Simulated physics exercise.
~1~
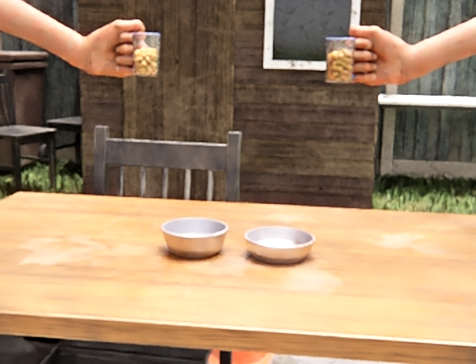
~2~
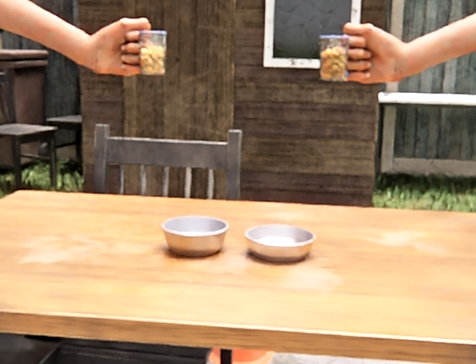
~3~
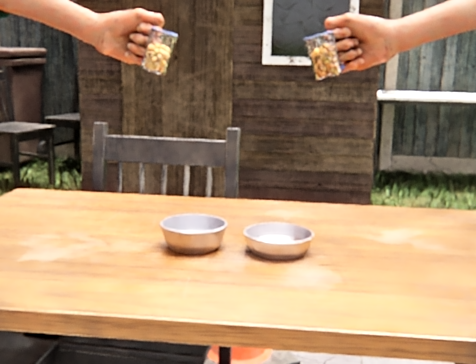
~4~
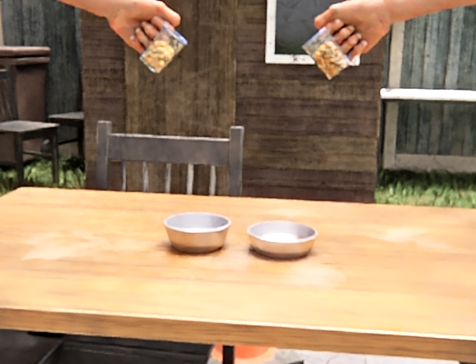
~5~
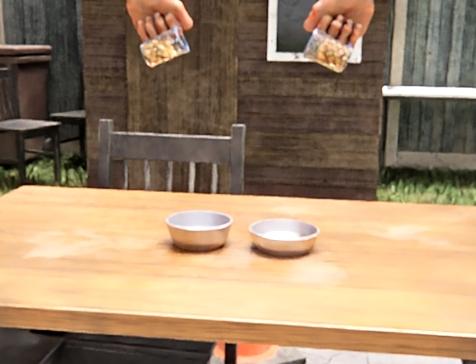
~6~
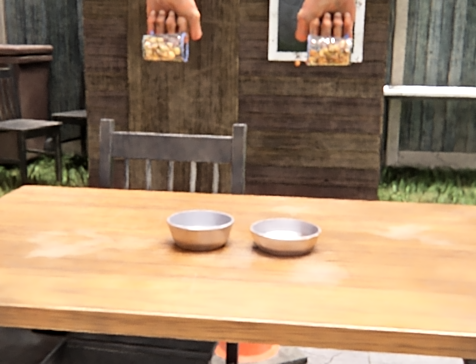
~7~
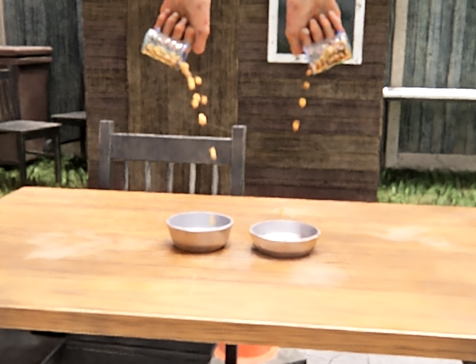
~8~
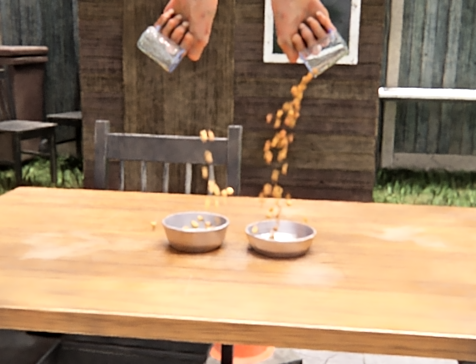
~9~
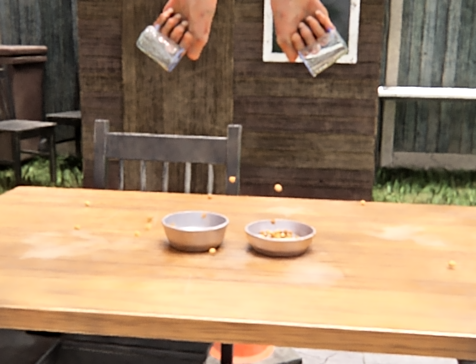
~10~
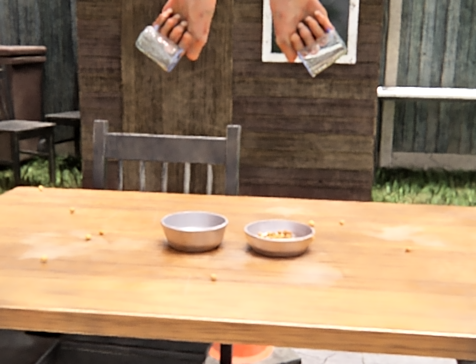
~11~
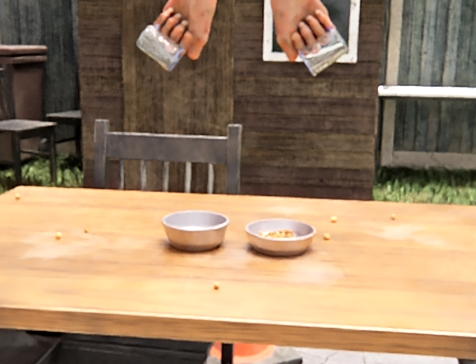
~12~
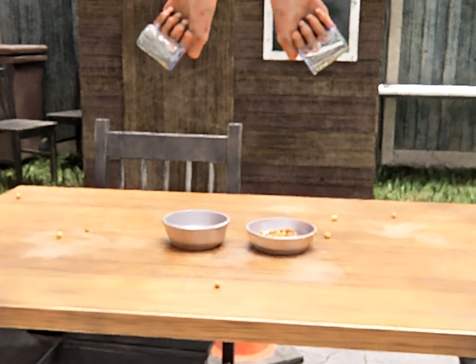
Two hands moved clear cups of small yellow pieces inward over two low metal dishes on a wooden table, then tipped them over, and the pieces tumbled down, most landing in the dishes while several bounced out and lay scattered across the tabletop.
